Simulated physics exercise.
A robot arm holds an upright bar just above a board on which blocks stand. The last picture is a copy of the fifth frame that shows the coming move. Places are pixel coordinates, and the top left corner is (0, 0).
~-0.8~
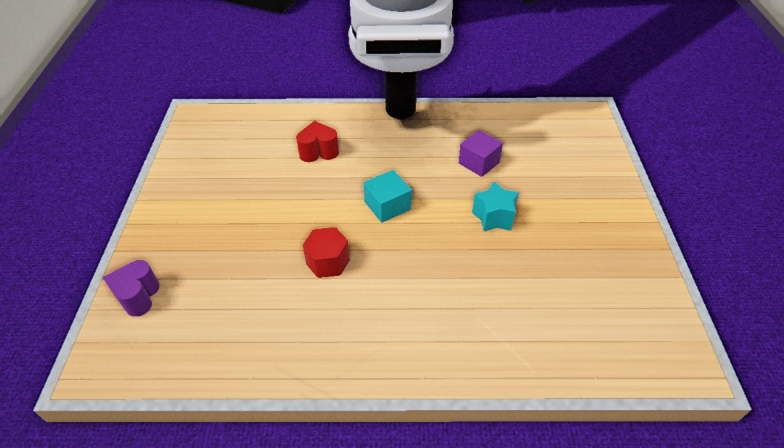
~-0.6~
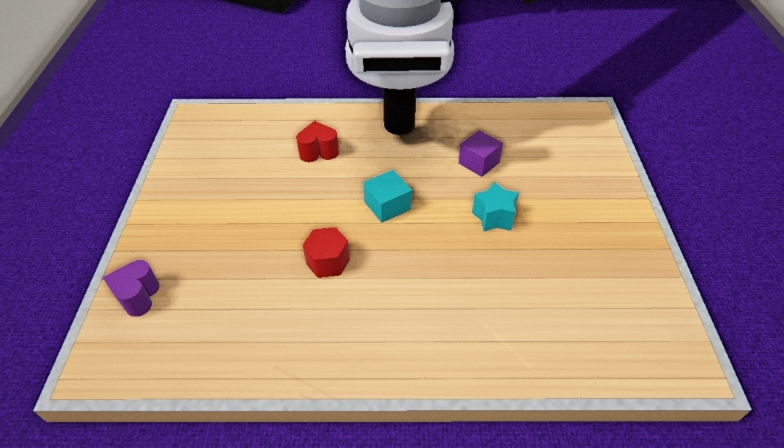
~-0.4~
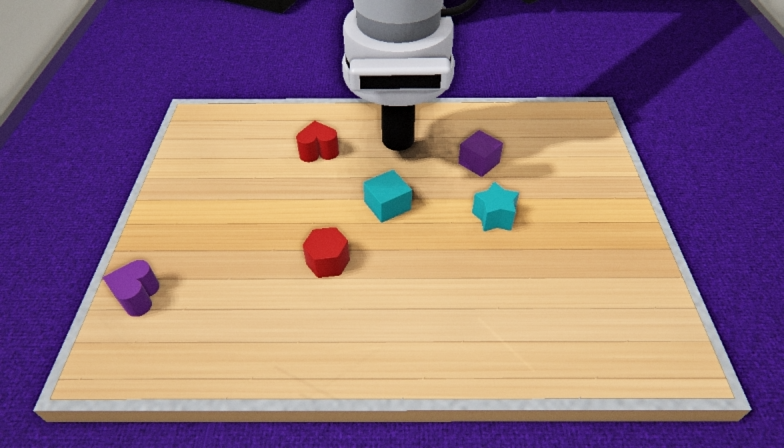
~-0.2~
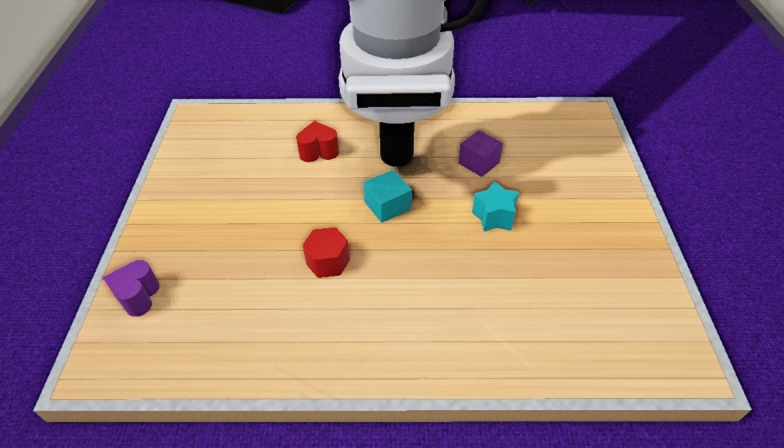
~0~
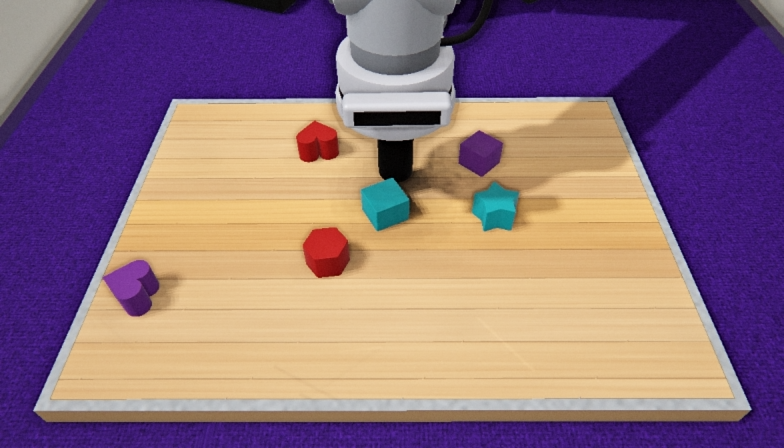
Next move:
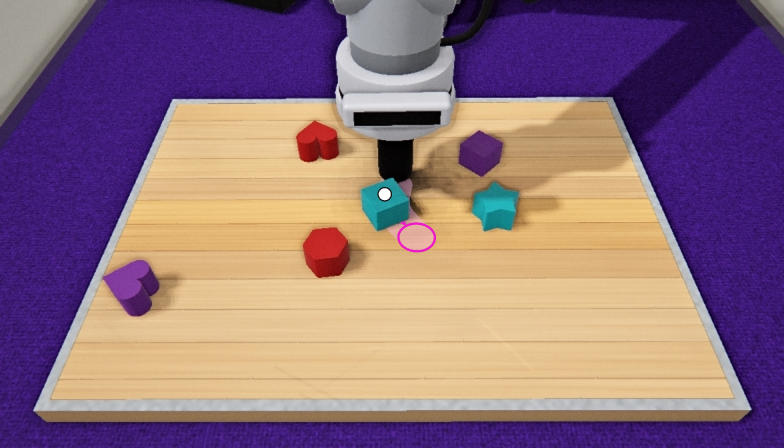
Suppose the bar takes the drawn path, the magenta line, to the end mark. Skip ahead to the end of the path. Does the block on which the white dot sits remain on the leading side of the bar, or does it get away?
Answer: Slipped away.
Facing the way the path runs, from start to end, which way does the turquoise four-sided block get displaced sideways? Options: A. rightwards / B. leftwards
The correct letter is A.
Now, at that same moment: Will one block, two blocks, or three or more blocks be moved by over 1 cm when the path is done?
One moves.
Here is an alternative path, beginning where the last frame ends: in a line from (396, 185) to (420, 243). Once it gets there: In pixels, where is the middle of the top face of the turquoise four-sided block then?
Answer: (378, 223).
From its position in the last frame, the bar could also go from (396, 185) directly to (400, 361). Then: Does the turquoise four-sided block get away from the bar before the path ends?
The answer is yes.
The drawn path runs from (396, 185) through (392, 203) and (401, 221) to (417, 237); the dot is on the turquoise four-sided block.
On the path given first. Halfway along, bar at (395, 200); turquoise four-sided block at (374, 221), turned 25° clockwise.
At the end, bar at (417, 225); turquoise four-sided block at (377, 230), turned 70° clockwise; turquoise star not moved.
